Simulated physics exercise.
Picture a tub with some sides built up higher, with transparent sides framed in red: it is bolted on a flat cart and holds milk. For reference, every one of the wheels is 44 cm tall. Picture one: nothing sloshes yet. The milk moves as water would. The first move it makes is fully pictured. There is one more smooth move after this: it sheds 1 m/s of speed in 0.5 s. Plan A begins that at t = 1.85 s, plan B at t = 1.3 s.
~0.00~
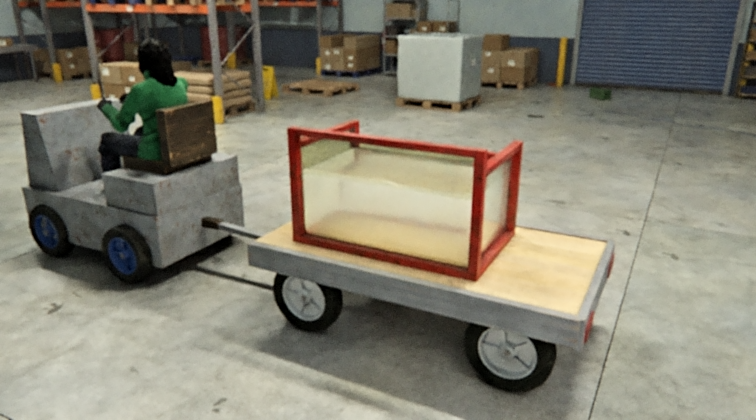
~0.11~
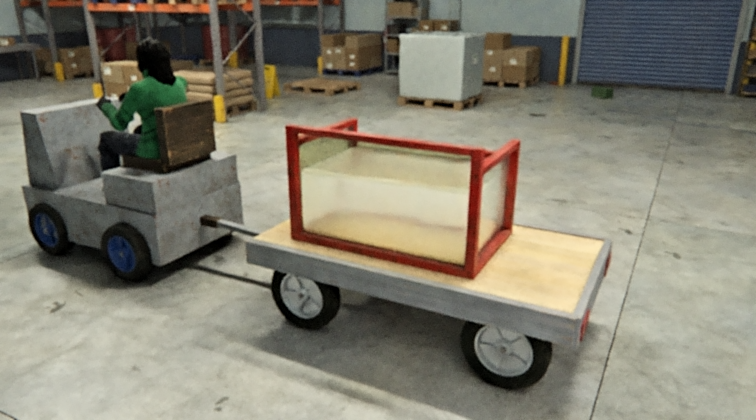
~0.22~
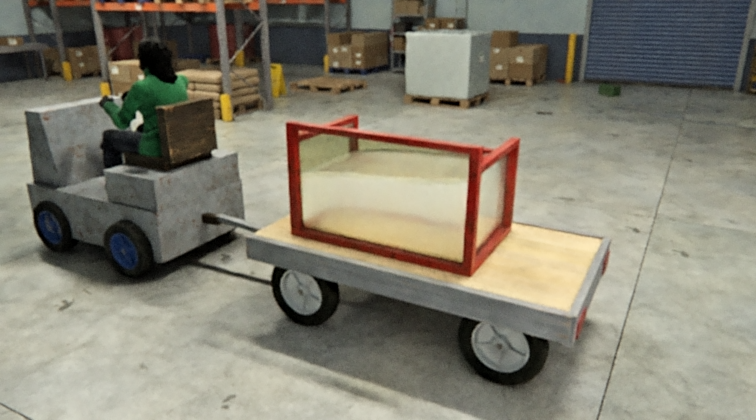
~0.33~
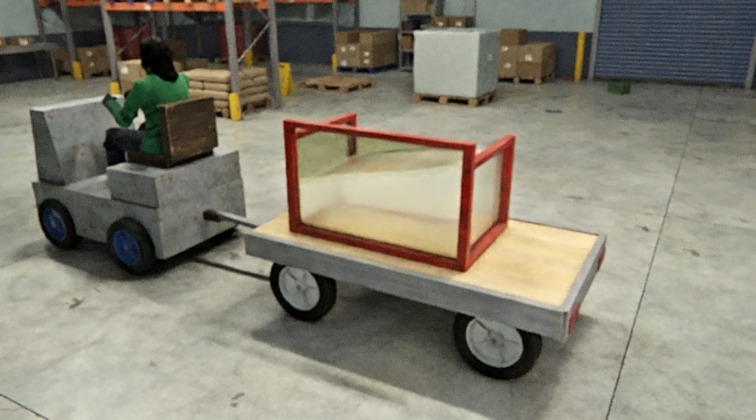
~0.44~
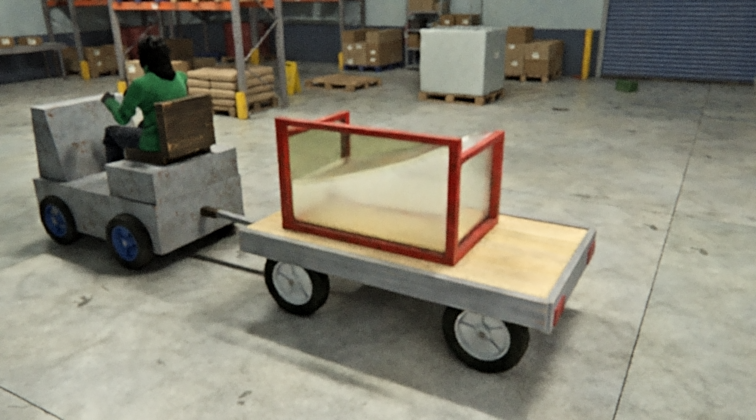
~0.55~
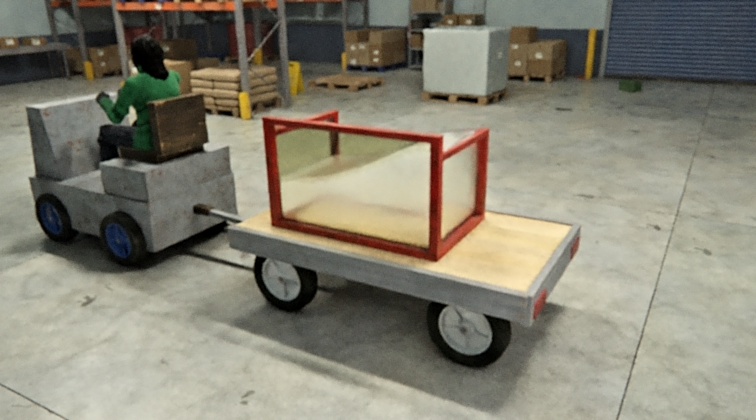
A red-framed clear tank of cloudy liquid rode on a flat trailer behind a small grey cart driven by someone in green, and its level surface gradually tilted, sinking at the left and climbing towards the right.
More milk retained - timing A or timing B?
Timing B retains more.
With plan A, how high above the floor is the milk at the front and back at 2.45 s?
About 70 cm at the front, 18 cm at the back.
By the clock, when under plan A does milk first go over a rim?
At roughly 0.9 s.
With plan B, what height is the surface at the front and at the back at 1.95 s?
Front level 44 cm, back level 34 cm.
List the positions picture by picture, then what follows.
Level at the front (321, 167); level at the back (466, 188); still flat; the front is on the left, levels are read along the near wall; a wheel hub at (505, 356), in the first picture.
Level at the front (319, 165); level at the back (463, 187); still flat, in the second picture.
Level at the front (319, 172); level at the back (462, 173); rising 8° towards the back, in the third picture.
Level at the front (317, 174); level at the back (457, 162); rising 13° towards the back, in the fourth picture.
Level at the front (309, 178); level at the back (444, 146); rising 19° towards the back, in the fifth picture.
Level at the front (297, 176); level at the back (427, 144); rising 18° towards the back; a wheel hub at (462, 332), in the sixth picture.
For plan A, By 2.45 s front 69 cm, middle 29 cm, back 17 cm above the floor; the loss stands at 2 per cent, over the far side.
For plan A, By 5.34 s the loss stands at 13 per cent, over the far side and the front, 31 of 234 litres.
For plan B, By 1.95 s front 43 cm, middle 38 cm, back 35 cm above the floor; the loss stands at 2 per cent, over the far side.
For plan B, By 4.78 s the loss stands at 2 per cent, over the far side, 4 of 234 litres.
